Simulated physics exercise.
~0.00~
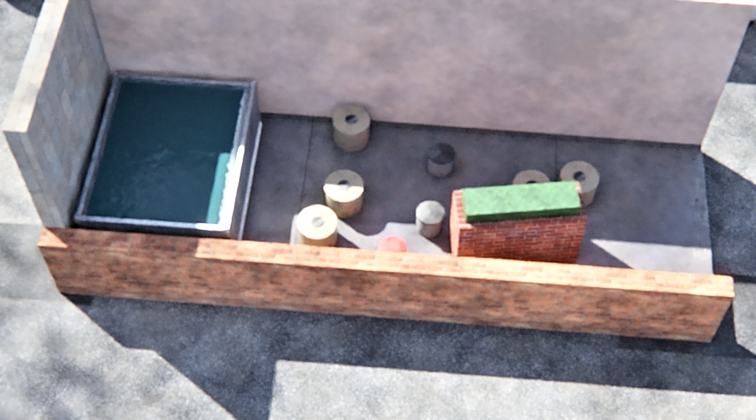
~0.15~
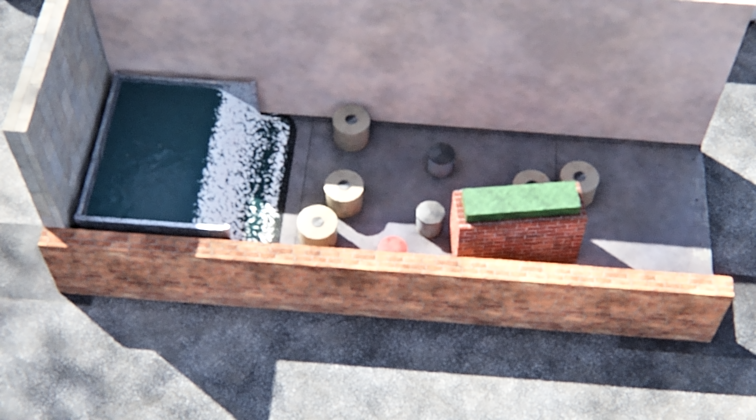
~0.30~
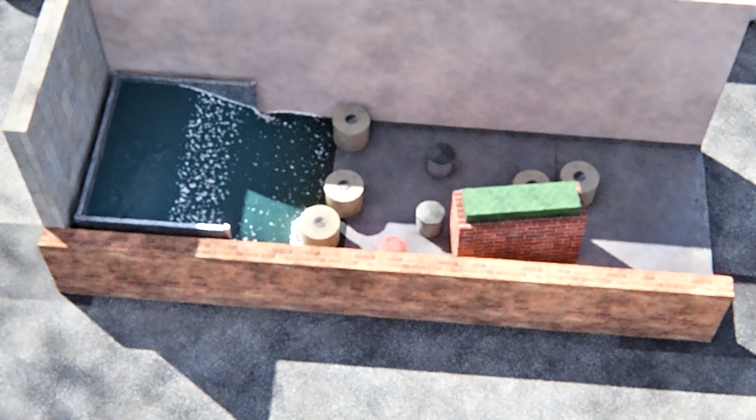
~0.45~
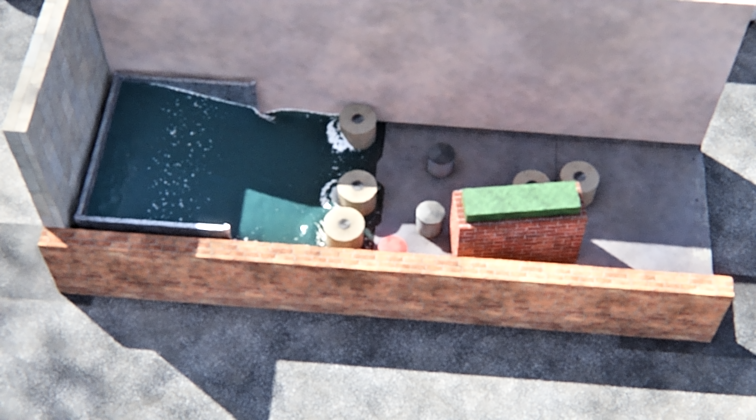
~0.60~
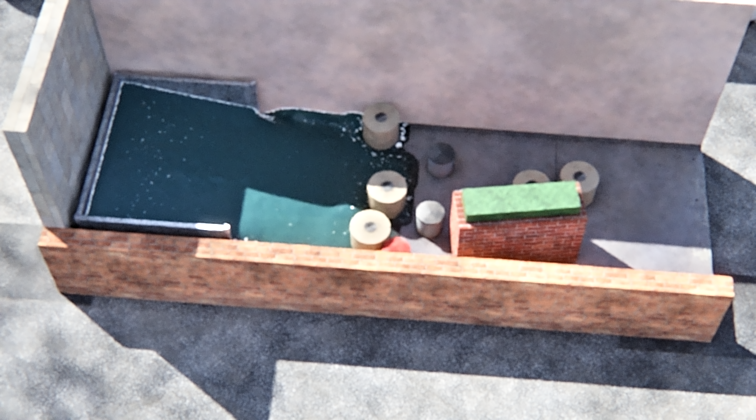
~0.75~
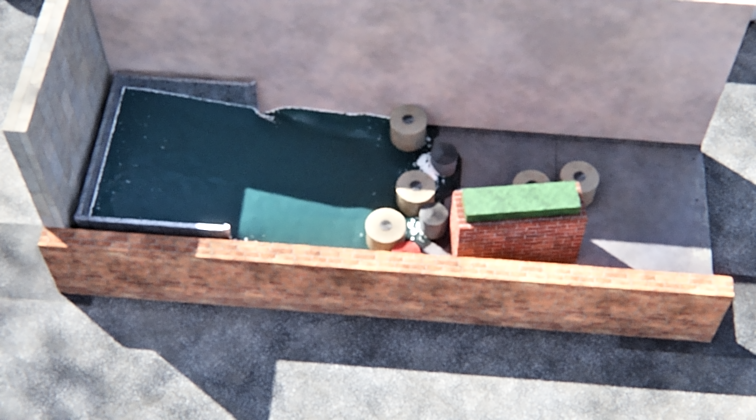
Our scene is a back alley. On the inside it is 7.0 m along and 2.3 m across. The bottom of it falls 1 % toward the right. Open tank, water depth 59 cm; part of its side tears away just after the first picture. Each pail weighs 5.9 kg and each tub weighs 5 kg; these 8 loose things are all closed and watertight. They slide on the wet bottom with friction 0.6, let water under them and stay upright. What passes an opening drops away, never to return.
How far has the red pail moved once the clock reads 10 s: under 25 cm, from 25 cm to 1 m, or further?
The red pail has gone a short distance.
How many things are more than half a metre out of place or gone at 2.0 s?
I count 8 of them.
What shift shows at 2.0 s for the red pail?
I'd guess some 60 cm by then.
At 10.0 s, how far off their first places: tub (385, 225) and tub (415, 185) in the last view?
Taking them in the order asked, one is gone out, then the other is gone out.
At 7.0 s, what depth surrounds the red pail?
Around 5 cm.
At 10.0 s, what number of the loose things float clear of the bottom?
At that instant the tally stands at 0.
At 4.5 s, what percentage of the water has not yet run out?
Somewhere near 56 percent, give or take.
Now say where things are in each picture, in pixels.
In the first frame, the red pail at (393, 248), on the bottom; 3.1 m2 under water; 0 of 8 have shifted.
In the second frame, the red pail at (393, 248), on the bottom; water covers 4.1 m2; 0 of 8 have shifted.
In the third frame, the red pail at (393, 248) rests on the ground; 5.3 m2 under water; 0 of 8 have shifted.
In the fourth frame, the red pail at (393, 248), on the bottom; 6.0 m2 under water; 3 of 8 have shifted.
In the fifth frame, the red pail at (396, 250) rests on the ground, 4 cm from its start; 7.1 m2 under water; 3 of 8 have shifted.
In the sixth frame, the red pail at (406, 253), on the bottom, 16 cm from its start; water covers 8.0 m2; 4 of 8 have shifted.
After 2.0 s the red pail is near (444, 249), 0.6 m from its start, afloat; 0 of 8 are out; 6 afloat.
After 4.5 s the red pail is near (443, 260), 0.6 m from its start, aground; 6 of 8 are out; 1 afloat.
After 7.0 s the red pail is near (443, 261), 0.6 m from its start, aground; 7 of 8 are out; 0 afloat.
After 10.0 s the red pail is near (443, 261), 0.6 m from its start, aground; 7 of 8 are out; 0 afloat.
